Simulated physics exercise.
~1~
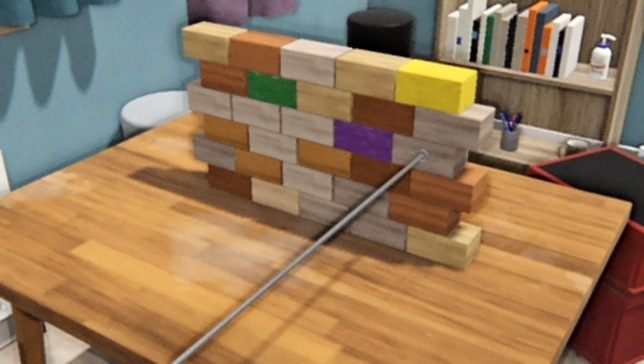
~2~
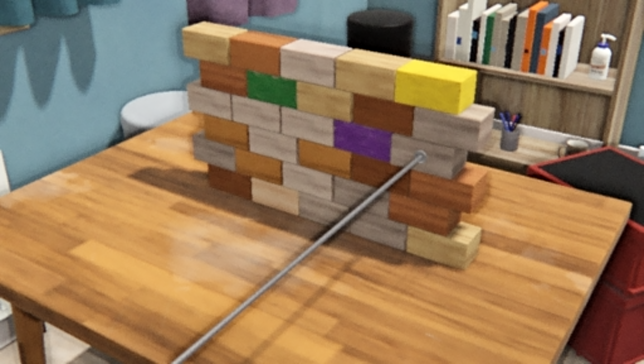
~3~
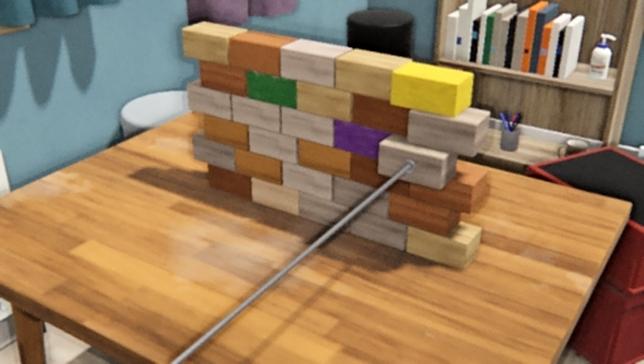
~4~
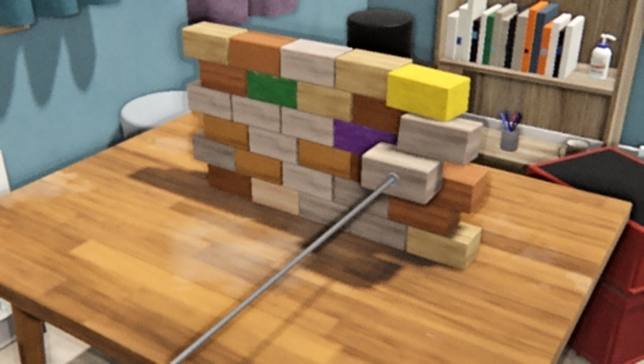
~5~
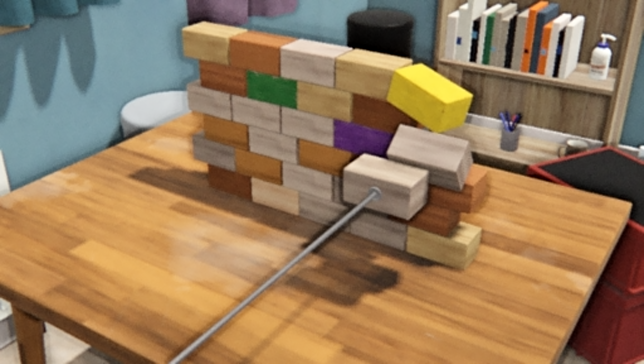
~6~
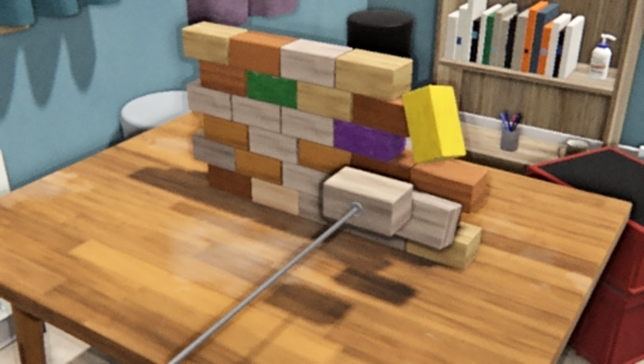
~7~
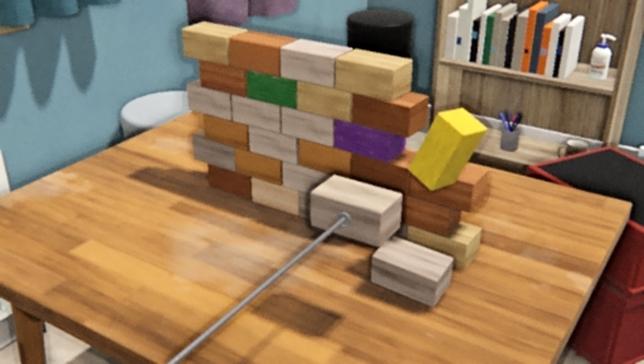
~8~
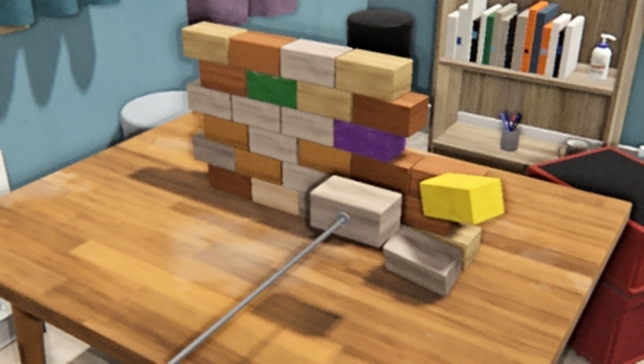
On a wooden table in a blue-walled room with a bookshelf behind, a one-layer wall of wooden blocks stands, one block marked purple, one green and a yellow one at the top right corner. A thin steel arm draws a pale block out from the wall's right end, toward the viewer and to the left. The pale block above it tips and drops, and the yellow block tilts after it. The pale block lands on the tabletop while the yellow one tumbles down the broken end. Finally the arm holds the pulled block still, the yellow block sits low at the right, and the purple and green blocks remain in place.
